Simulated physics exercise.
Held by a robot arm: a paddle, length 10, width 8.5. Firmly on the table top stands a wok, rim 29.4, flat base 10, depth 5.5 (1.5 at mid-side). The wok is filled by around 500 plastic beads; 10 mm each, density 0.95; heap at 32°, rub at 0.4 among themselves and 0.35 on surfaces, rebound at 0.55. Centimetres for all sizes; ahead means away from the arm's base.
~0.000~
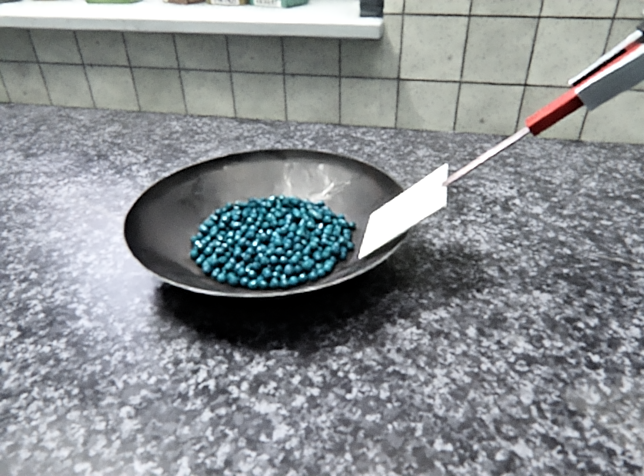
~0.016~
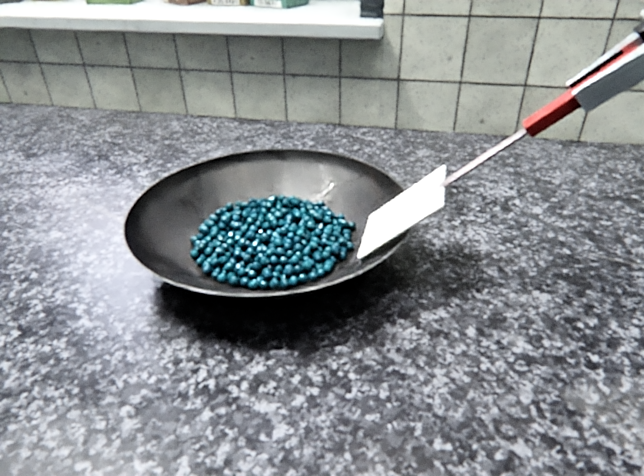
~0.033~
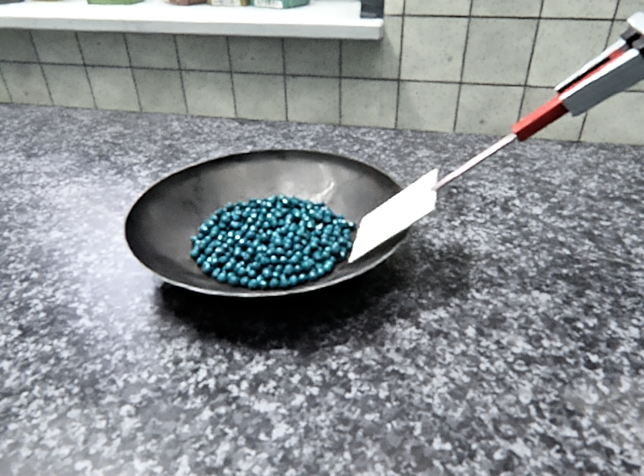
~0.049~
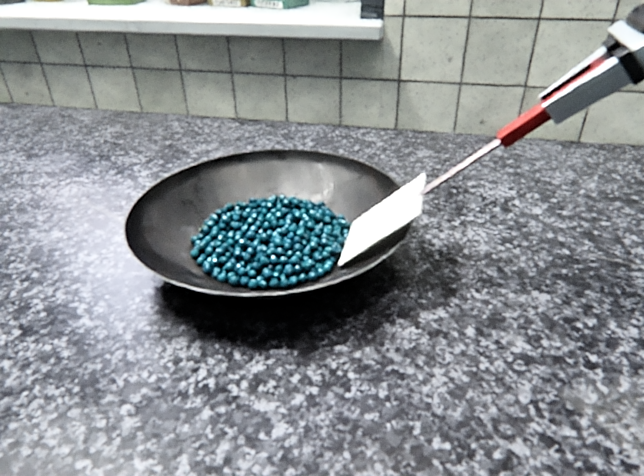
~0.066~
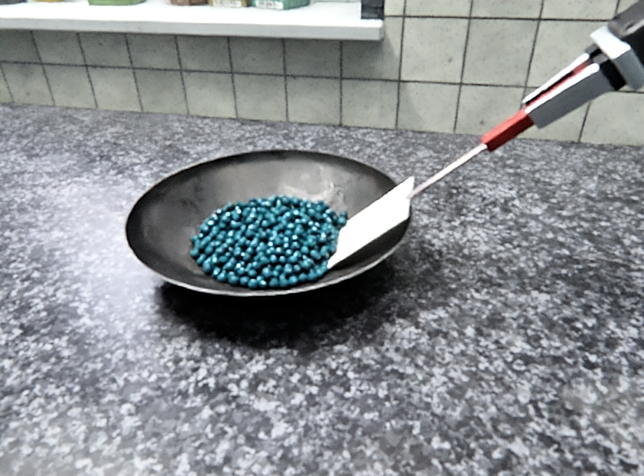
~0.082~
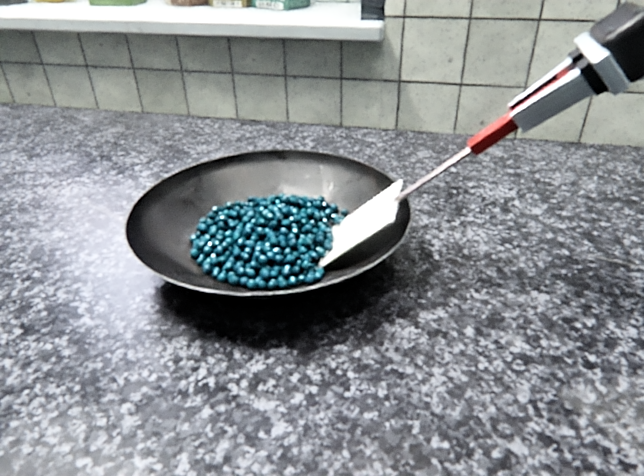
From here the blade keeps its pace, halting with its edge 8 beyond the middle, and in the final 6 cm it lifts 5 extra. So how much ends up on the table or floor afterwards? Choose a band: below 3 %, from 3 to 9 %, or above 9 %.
That share falls between 3 and 9 %.
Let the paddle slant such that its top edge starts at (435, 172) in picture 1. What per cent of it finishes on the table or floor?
About 5 per cent.
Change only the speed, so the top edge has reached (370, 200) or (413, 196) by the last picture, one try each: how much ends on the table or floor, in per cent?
Estimates: Near 15 %, near 0 %.
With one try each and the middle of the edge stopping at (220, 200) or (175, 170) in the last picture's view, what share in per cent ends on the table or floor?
Respectively some 0 and 15 percent end on the table or floor.
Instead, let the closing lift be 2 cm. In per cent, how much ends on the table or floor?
It comes to near 0 percent.
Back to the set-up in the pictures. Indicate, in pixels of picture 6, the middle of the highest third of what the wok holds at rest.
I'd say around pixel (203, 222).
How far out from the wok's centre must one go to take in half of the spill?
Roughly 38 cm from the middle.
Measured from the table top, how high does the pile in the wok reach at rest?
Height at the end: Around 5.0 cm.
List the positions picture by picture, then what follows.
Paddle top edge at (446, 184), sloping 43°; upper third of the load around (274, 233), from x 195 to 350, top at y 200; 502 in the wok, in the first picture.
Paddle top edge at (444, 185), sloping 43°; upper third of the load around (274, 233), from x 195 to 350, top at y 200, in the second picture.
Paddle top edge at (435, 188), sloping 43°; upper third of the load around (274, 233), from x 195 to 350, top at y 200, in the third picture.
Paddle top edge at (422, 193), sloping 43°; upper third of the load around (274, 233), from x 195 to 350, top at y 200, in the fourth picture.
Paddle top edge at (410, 197), sloping 43°; upper third of the load around (278, 231), from x 195 to 345, top at y 200, in the fifth picture.
Paddle top edge at (398, 199), sloping 43°; upper third of the load around (278, 230), from x 195 to 345, top at y 200; 502 in the wok, in the sixth picture.
By 0.16 s, sloping 43°, highest piece 5 above the table; 502 in the wok.
By 0.23 s, sloping 43°, highest piece 5 above the table; 502 in the wok.
By 0.47 s, sloping 43°, highest piece 5 above the table; 473 in the wok, 29 on the table or floor.
By 1.52 s, sloping 43°, highest piece 5 above the table; 473 in the wok, 29 on the table or floor.
Final count, 473 in the wok, 29 on the table or floor. That is 6 % on the table or floor.
